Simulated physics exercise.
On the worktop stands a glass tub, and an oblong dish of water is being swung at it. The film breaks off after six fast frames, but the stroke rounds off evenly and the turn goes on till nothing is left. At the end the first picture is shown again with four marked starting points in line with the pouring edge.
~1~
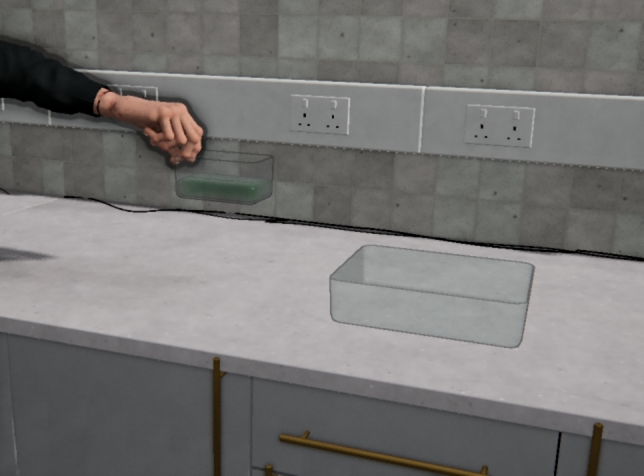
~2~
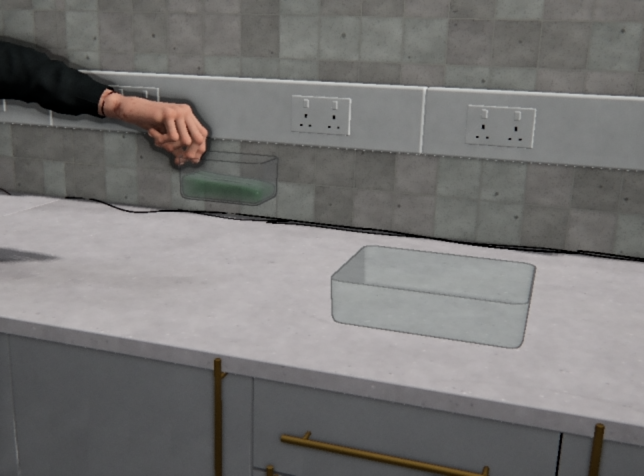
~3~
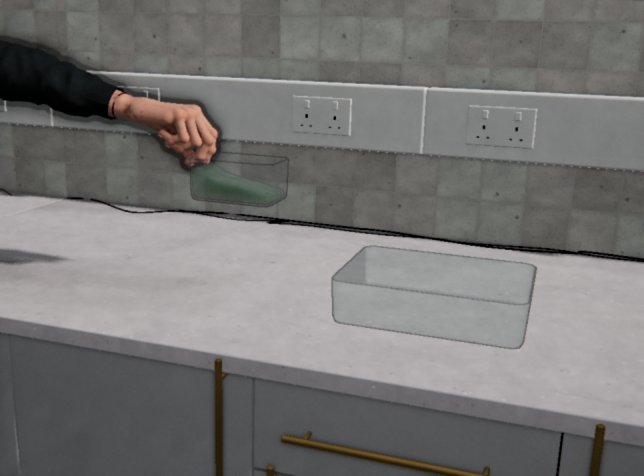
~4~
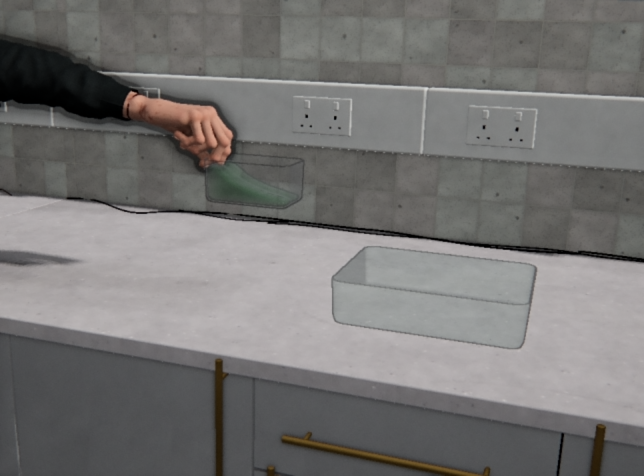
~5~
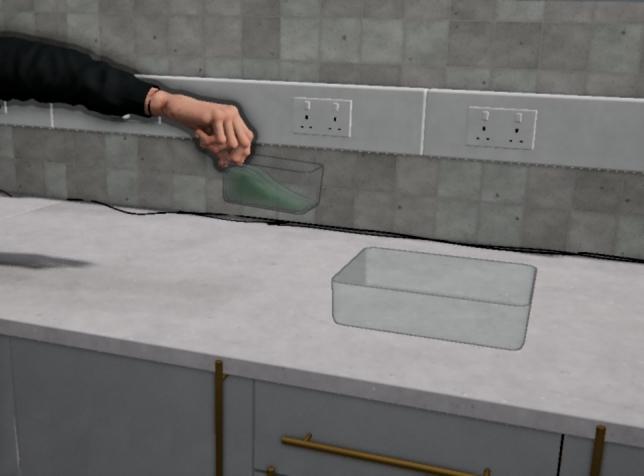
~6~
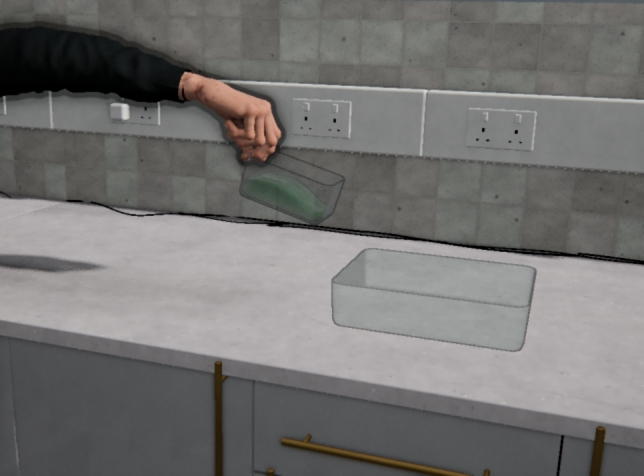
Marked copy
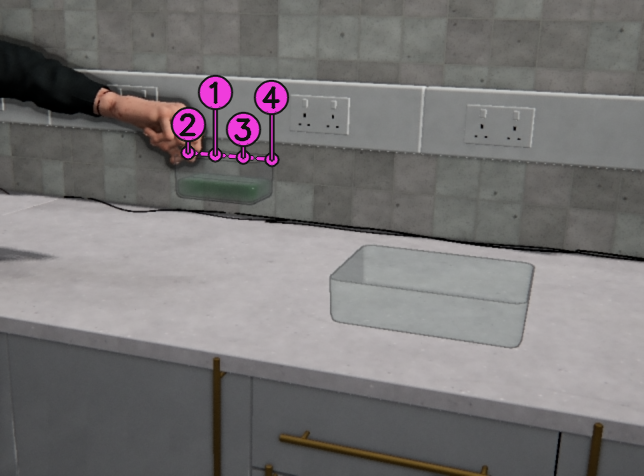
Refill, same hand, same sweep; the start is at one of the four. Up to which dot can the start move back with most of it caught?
Go for 1.
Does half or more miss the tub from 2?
Yes, it does.
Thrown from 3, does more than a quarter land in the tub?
Yes, clearly.
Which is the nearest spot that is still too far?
2.
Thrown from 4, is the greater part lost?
No, not at all.
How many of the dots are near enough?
Three.
On the marked copy, 1 at (215, 154); 2 at (188, 152); 3 at (243, 157); 4 at (271, 159).
Choosing 1, about 65 % lands in the tub, 27 % falls short and 8 % goes beside or beyond.
Choosing 2, about 32 % lands in the tub, 62 % falls short and 6 % goes beside or beyond.
Choosing 3, about 79 % lands in the tub, 13 % falls short and 8 % goes beside or beyond.
Choosing 4, about 89 % lands in the tub, 2 % falls short and 10 % goes beside or beyond.
